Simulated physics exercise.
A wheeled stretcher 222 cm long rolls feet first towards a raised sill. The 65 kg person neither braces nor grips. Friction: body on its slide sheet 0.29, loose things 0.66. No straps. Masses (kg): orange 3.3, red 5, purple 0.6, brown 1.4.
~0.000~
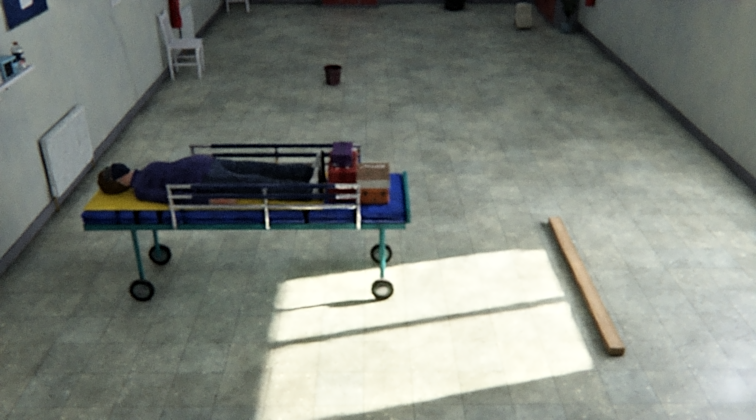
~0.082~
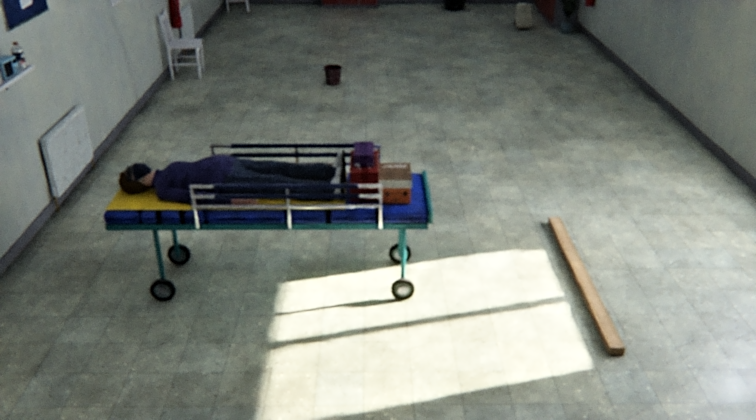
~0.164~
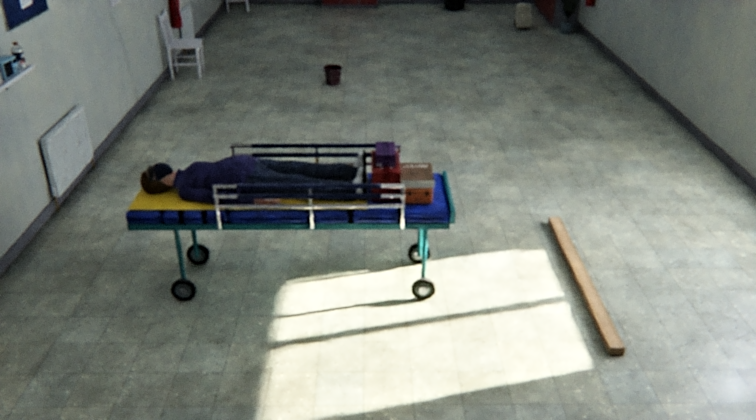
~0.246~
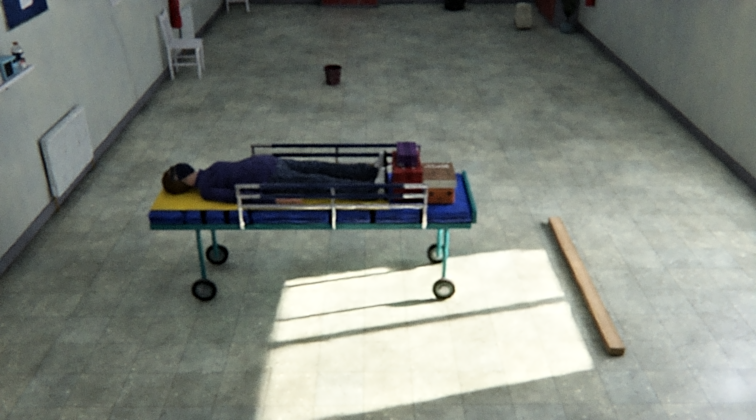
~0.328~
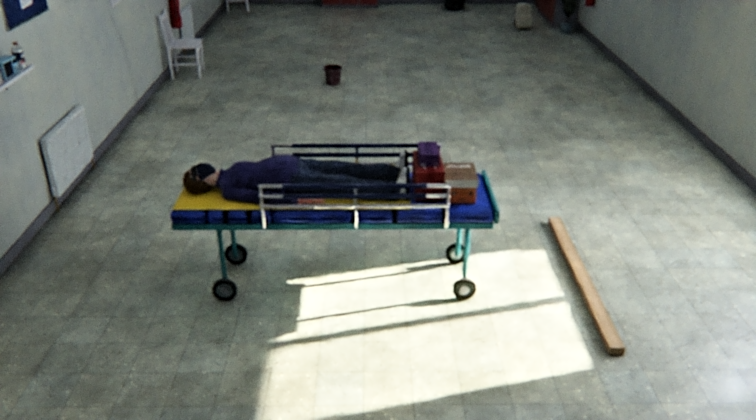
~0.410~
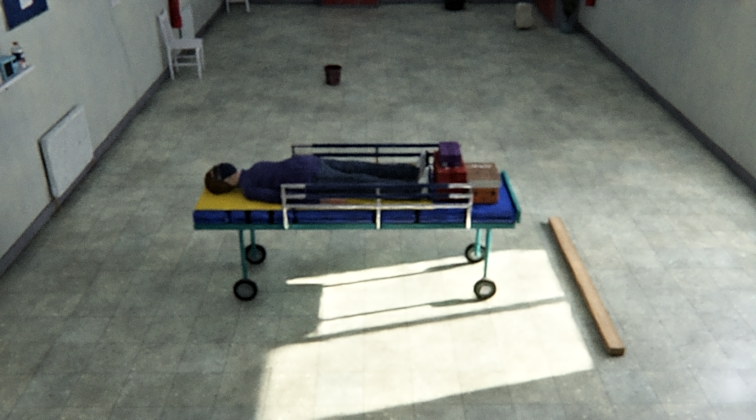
A wheeled stretcher carrying a person lying flat, with a few boxes by their feet, rolled slowly and steadily to the right across a tiled floor, passing over a patch of sunlight.
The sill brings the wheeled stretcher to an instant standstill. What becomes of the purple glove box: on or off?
The purple glove box slides off.
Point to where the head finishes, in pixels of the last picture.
Near (386, 180).
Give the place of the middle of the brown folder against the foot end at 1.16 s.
About 25 cm past it.
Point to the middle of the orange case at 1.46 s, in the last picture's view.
Near (661, 274).
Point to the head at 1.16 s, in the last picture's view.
Near (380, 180).
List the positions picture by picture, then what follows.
Purple glove box (343, 154), brown folder (373, 175); 0 cm covered, 140 to go, in the first picture.
Purple glove box (364, 154), brown folder (395, 175); 15 cm covered, 125 to go, in the second picture.
Purple glove box (385, 154), brown folder (416, 175); 30 cm covered, 110 to go, in the third picture.
Purple glove box (407, 154), brown folder (438, 175); 45 cm covered, 95 to go, in the fourth picture.
Purple glove box (428, 154), brown folder (460, 175); 60 cm covered, 80 to go, in the fifth picture.
Purple glove box (450, 154), brown folder (481, 175); 76 cm covered, 64 to go, in the sixth picture.
Contact comes at 0.76 s.
After 0.91 s the purple glove box is 25 cm short of the foot end, tilted 0°, near (572, 153) in the last picture's view; the brown folder 4 cm short of the foot end, tilted 0°.
After 1.16 s the purple glove box is 1 cm short of the foot end, tilted 0°, near (606, 153) in the last picture's view.
After 1.46 s the purple glove box is 20 cm past the foot end, tilted 40°, near (634, 164) in the last picture's view.
At rest, 2.9 s, orange case drops off; red holdall drops off; purple glove box drops off; brown folder drops off; left ankle stops short of the foot end.
